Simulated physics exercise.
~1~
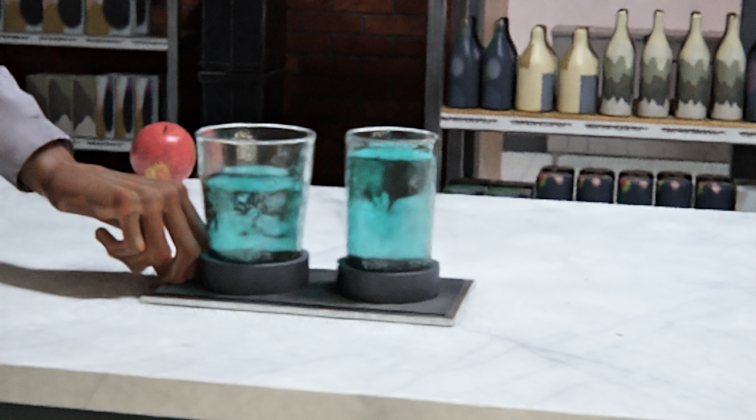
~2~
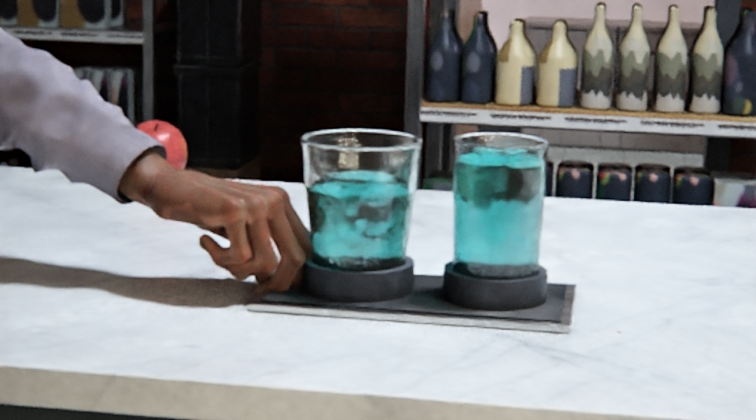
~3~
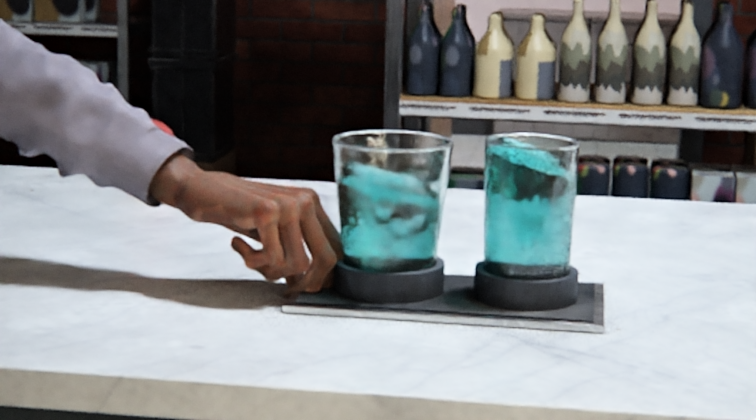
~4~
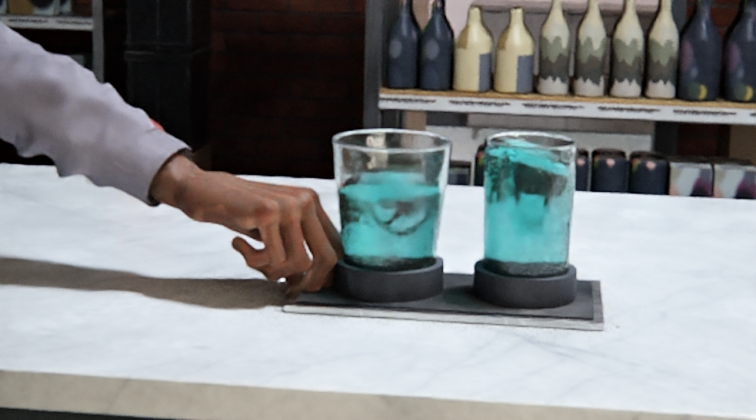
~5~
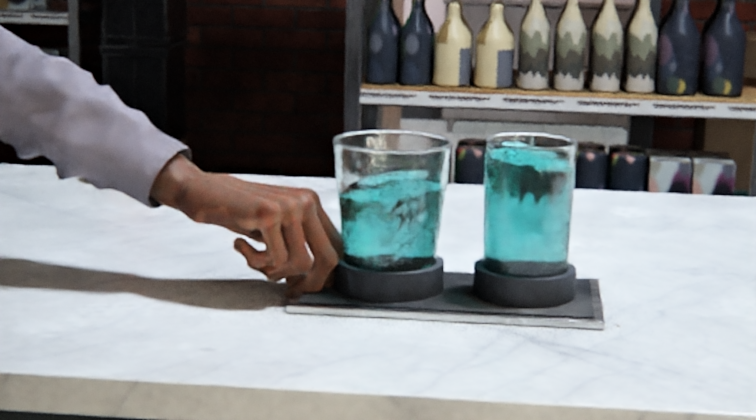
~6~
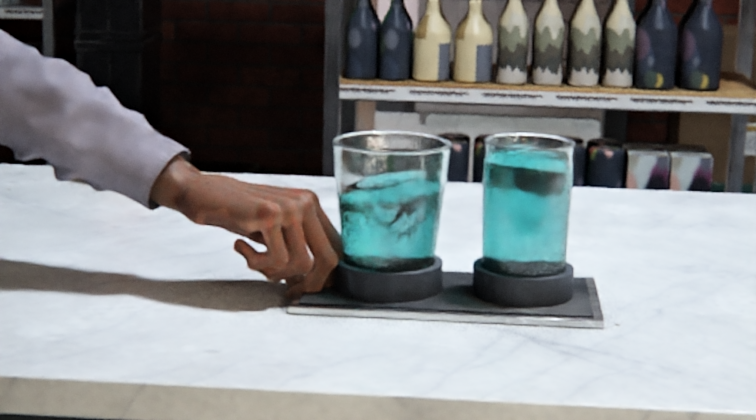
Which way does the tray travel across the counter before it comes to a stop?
The tray moves to the right, as the viewer sees it.
